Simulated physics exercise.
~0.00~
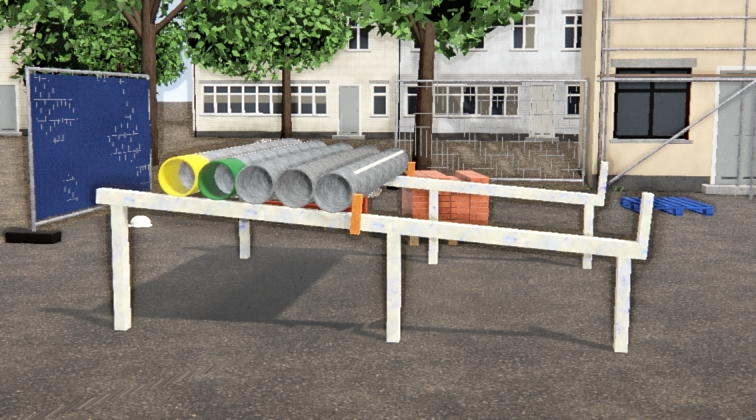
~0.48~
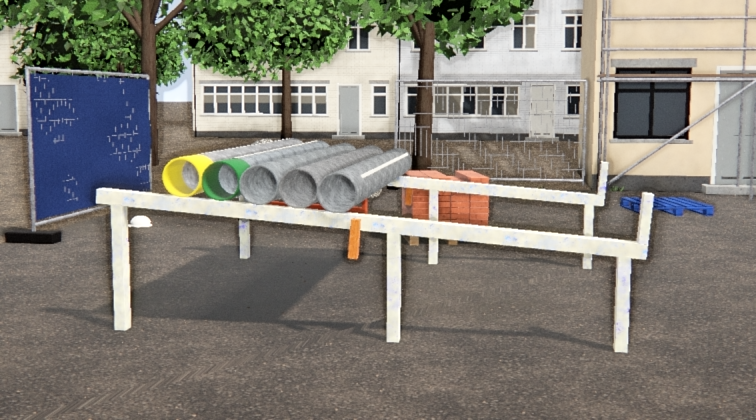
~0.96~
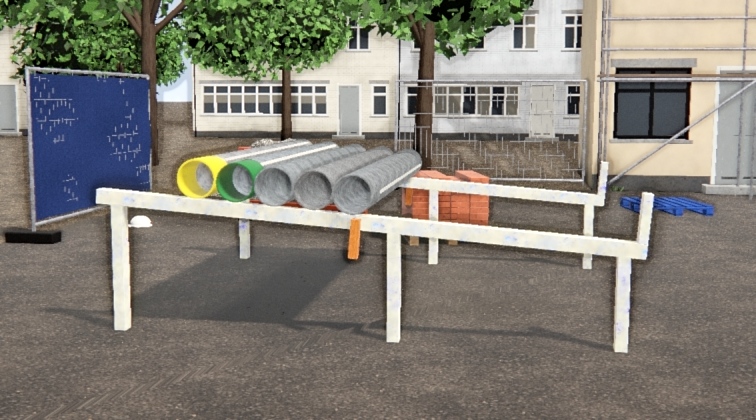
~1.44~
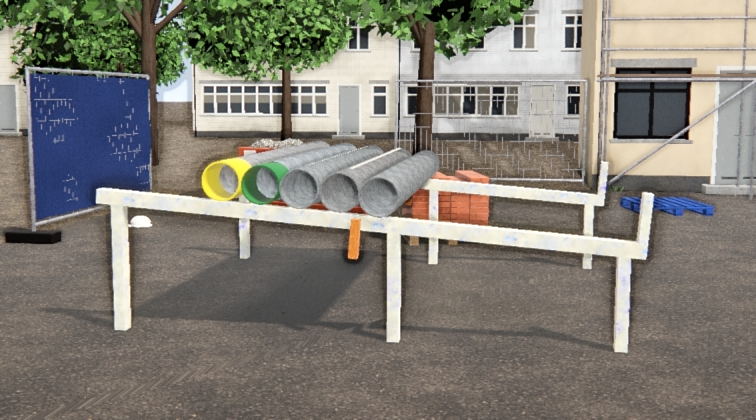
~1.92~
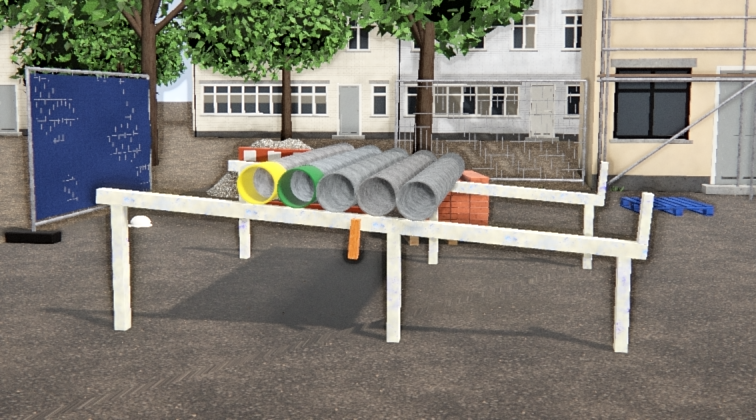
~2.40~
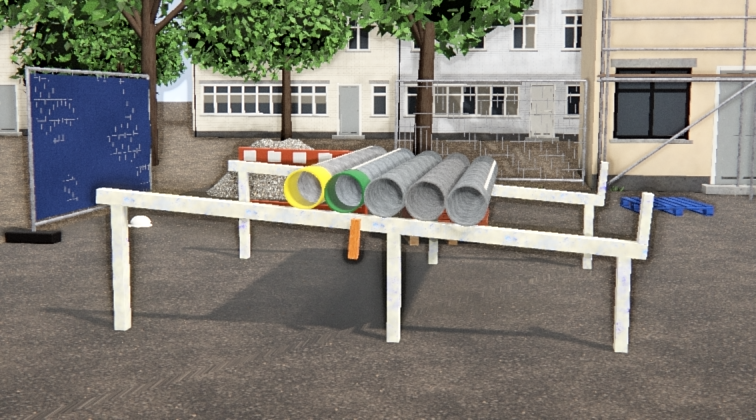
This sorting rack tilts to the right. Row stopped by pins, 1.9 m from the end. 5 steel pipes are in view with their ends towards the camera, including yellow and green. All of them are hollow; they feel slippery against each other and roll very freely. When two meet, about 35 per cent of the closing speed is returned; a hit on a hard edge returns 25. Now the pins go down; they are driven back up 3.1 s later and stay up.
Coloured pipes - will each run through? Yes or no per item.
Yellow pipe - yes, green - yes.
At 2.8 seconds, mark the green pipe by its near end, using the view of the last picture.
I'd point to somewhere near (392, 198).
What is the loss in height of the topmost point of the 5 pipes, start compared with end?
Some 15 centimetres.
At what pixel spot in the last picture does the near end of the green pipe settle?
My best guess is somewhere around (490, 208).
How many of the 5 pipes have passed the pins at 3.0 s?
5.
Then, 2.6 s in, yellow is on the rails, 20 cm above the pins, rolling right; green is on the rails, 5 cm below the pins, rolling right; 4 of 5 have passed.
Then, 2.8 s in, yellow is on the rails, 5 cm above the pins, rolling right; green is on the rails, 25 cm below the pins, rolling right; 4 of 5 have passed.
Then, 3.0 s in, yellow is on the rails, 15 cm below the pins, rolling right; green is on the rails, 40 cm below the pins, rolling right; 5 of 5 have passed.
In the end (4.6 s), yellow is on the rails, 60 cm below the pins; green is on the rails, 90 cm below the pins; 5 of 5 have passed.
